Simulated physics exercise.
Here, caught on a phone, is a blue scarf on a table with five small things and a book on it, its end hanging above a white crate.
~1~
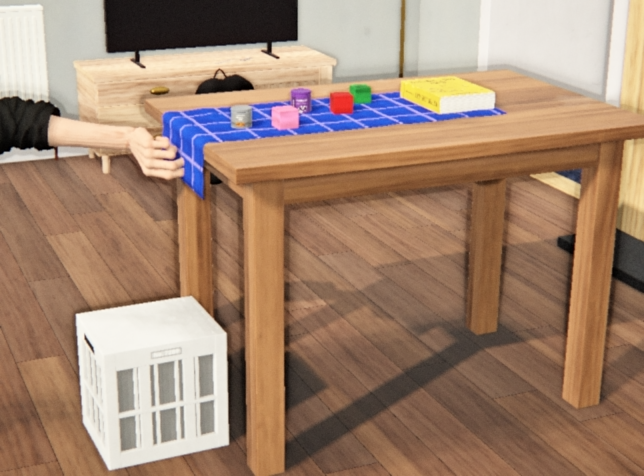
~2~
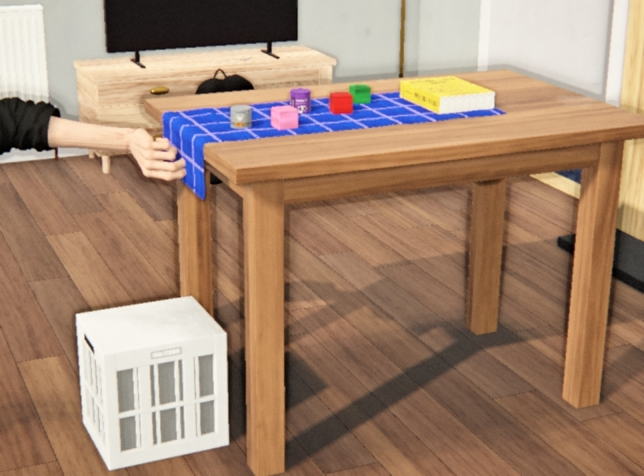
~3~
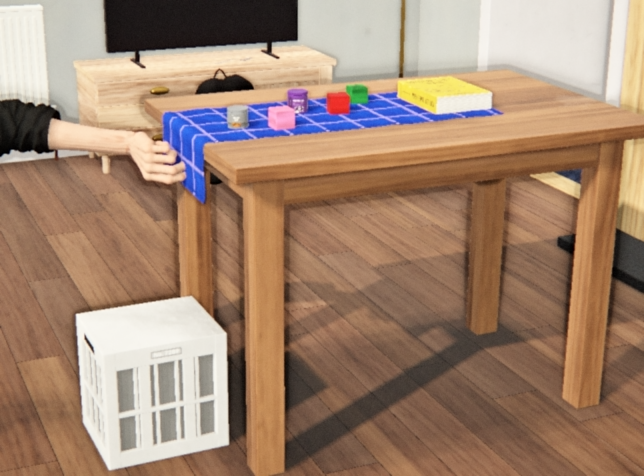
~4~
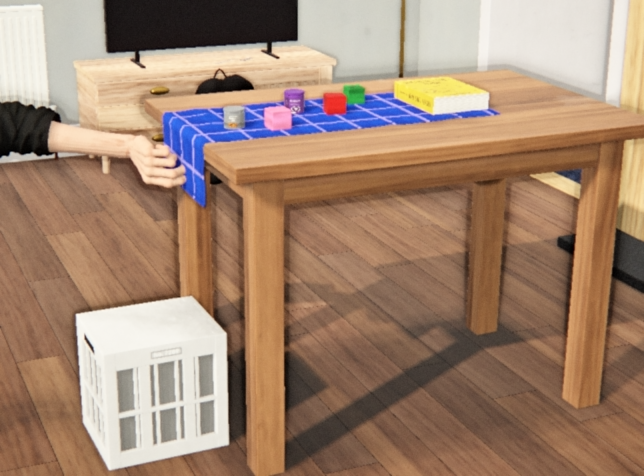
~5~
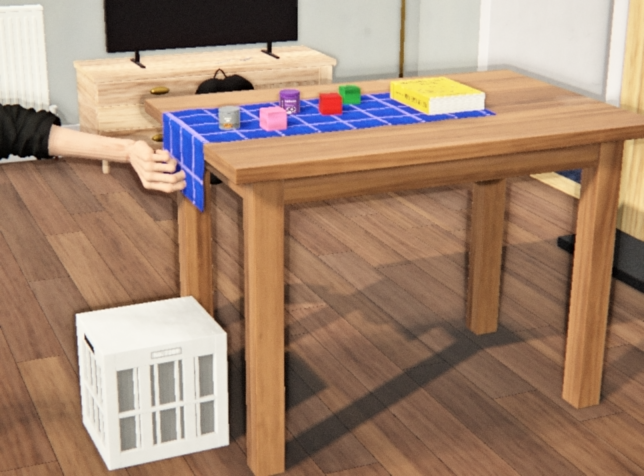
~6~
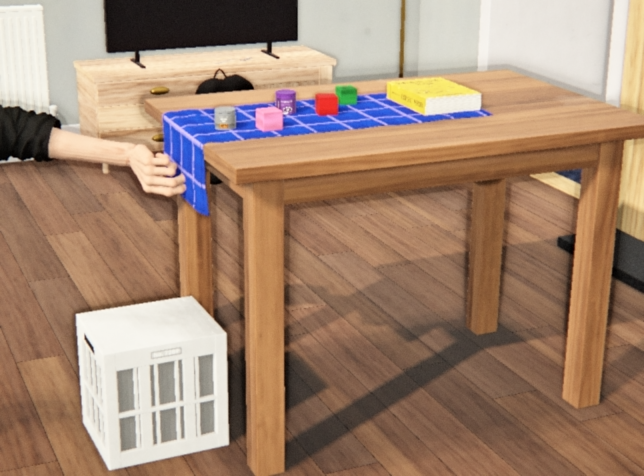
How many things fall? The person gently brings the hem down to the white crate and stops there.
Three.
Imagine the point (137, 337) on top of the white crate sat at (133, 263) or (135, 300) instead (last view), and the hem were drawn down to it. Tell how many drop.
The first gives 1, the second 2.
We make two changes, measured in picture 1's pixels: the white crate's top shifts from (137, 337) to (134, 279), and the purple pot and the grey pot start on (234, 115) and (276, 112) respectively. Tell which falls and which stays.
Purple pot is gone, grey pot stays.
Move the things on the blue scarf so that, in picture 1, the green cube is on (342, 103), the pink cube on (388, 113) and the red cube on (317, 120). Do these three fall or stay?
The green cube ends up on top still, the pink cube ends up on top still, the red cube ends up off the top.
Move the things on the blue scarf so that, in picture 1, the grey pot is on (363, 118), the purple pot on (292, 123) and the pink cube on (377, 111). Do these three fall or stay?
Here's how it goes: The grey pot makes it through, the purple pot ends up down, and the pink cube makes it through.
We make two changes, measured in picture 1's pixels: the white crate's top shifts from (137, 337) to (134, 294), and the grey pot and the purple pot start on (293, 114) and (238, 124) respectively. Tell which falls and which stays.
So the grey pot stays there, and the purple pot leaves.
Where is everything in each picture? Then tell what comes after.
The first picture shows hem (204, 199); grey pot (241, 107); pink cube (285, 108); purple pot (301, 90); red cube (342, 94); green cube (361, 86); top of the crate (137, 337).
The second picture shows hem (205, 200); grey pot (241, 107).
The third picture shows hem (205, 203); pink cube (282, 109).
The fourth picture shows hem (205, 207); purple pot (294, 91); top of the crate (137, 337).
The fifth picture shows hem (203, 212); red cube (331, 95).
The sixth picture shows hem (209, 215); grey pot (225, 109); pink cube (269, 110); purple pot (286, 92); red cube (326, 95); green cube (346, 87).
Soon after, hem near (184, 233); all still up.
After that, hem near (183, 299); grey pot and pink cube gone.
In the end, hem on the crate; grey pot, pink cube and purple pot gone. The count of fallen things is three.
